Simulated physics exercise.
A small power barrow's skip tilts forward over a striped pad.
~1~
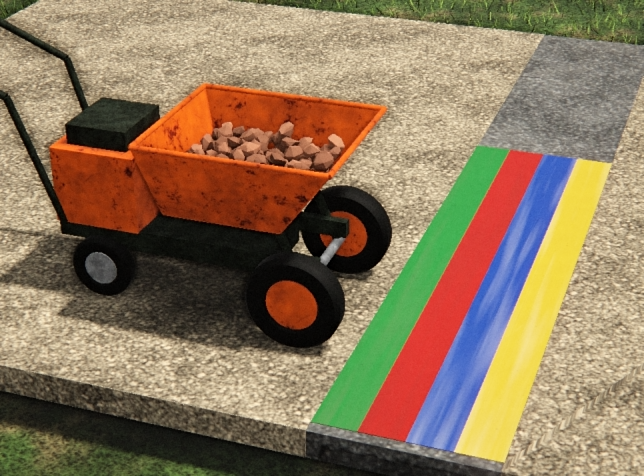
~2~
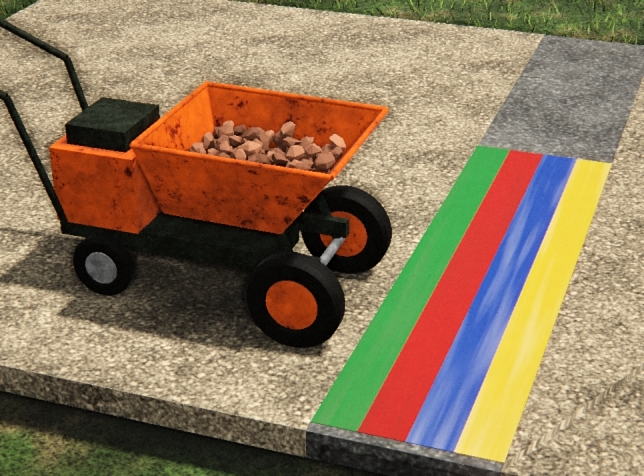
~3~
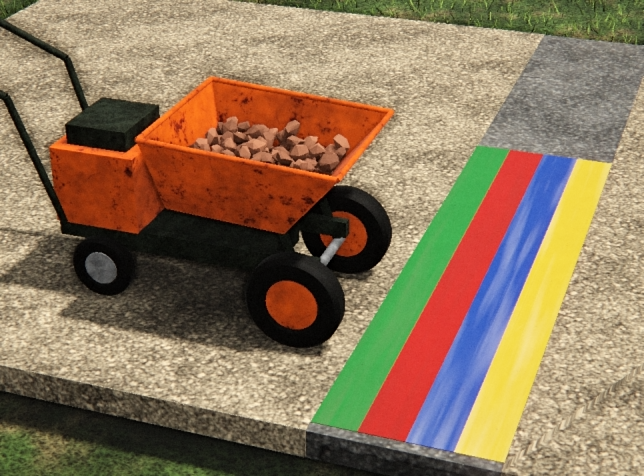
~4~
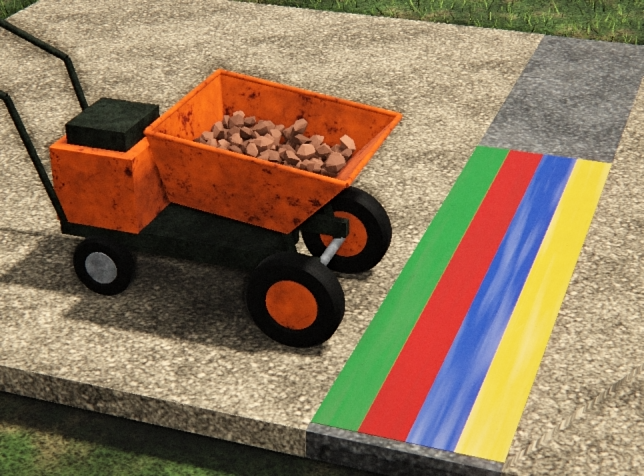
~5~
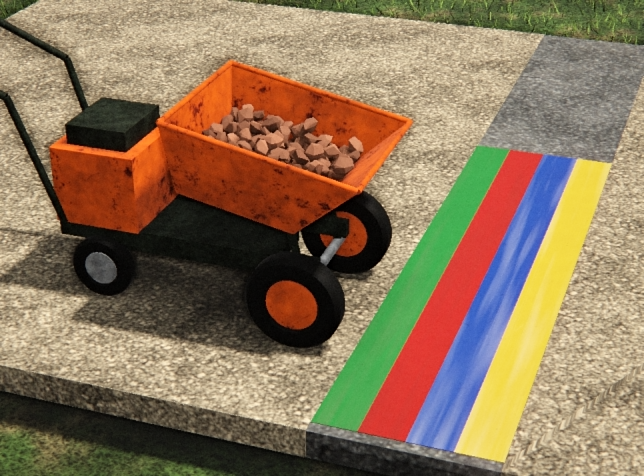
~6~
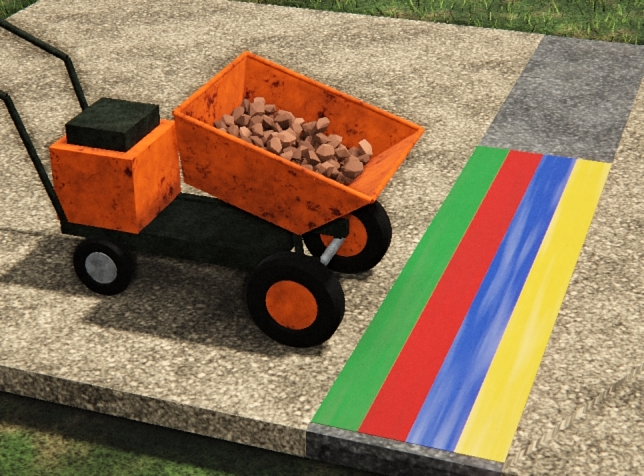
The orange skip of a small barrow, loaded with lumps of rubble, sits level at first, then tilts gradually forward to the right, its rear rising, while the wheels stay still beside a green, red, blue and yellow striped pad.
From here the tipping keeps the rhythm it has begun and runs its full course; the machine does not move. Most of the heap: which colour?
Colour: Blue.
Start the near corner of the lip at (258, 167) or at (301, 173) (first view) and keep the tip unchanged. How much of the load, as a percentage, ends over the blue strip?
Estimates, in order: 20 % then 40 %.
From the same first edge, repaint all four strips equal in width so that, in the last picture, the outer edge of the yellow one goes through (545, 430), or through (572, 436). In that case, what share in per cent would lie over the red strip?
Roughly 10 per cent, then roughly 30 per cent.
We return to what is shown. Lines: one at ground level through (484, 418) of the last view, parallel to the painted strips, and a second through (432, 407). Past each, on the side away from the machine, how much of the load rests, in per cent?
First 40 in a hundred, second 80 in a hundred.
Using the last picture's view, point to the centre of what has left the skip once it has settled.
Resting centre, last picture - approx. (506, 330).
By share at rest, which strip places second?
It's yellow next.
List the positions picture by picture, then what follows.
The first picture shows lip of the skip near (329, 177), level; top of the load near (239, 159), lumps of rubble; green strip near (356, 387); red strip near (402, 396); blue strip near (448, 405); yellow strip near (496, 415).
The second picture shows lip of the skip near (331, 178), level; top of the load near (241, 158).
The third picture shows lip of the skip near (337, 181), tipped barely; top of the load near (245, 156).
The fourth picture shows lip of the skip near (346, 185), tipped a little; top of the load near (236, 143).
The fifth picture shows lip of the skip near (358, 192), tipped a little; top of the load near (245, 138).
The sixth picture shows lip of the skip near (371, 201), tipped clearly; top of the load near (246, 136); green strip near (356, 387); red strip near (402, 396); blue strip near (448, 405); yellow strip near (496, 415).
Shortly afterwards, skip tipped steeply; the whole lot in the skip.
Next, skip tipped right over; the bulk in the skip; a little over the blue strip; only a few over the yellow strip.
Some moments later, skip tipped right over; a little in the skip; only a few over the red strip; near a third over the blue strip; near a quarter over the yellow strip; near a quarter off the paint.
In the end, skip tipped right over; a little in the skip; none at all over the green strip; only a few over the red strip; near a third over the blue strip; near a quarter over the yellow strip; near a quarter off the paint.
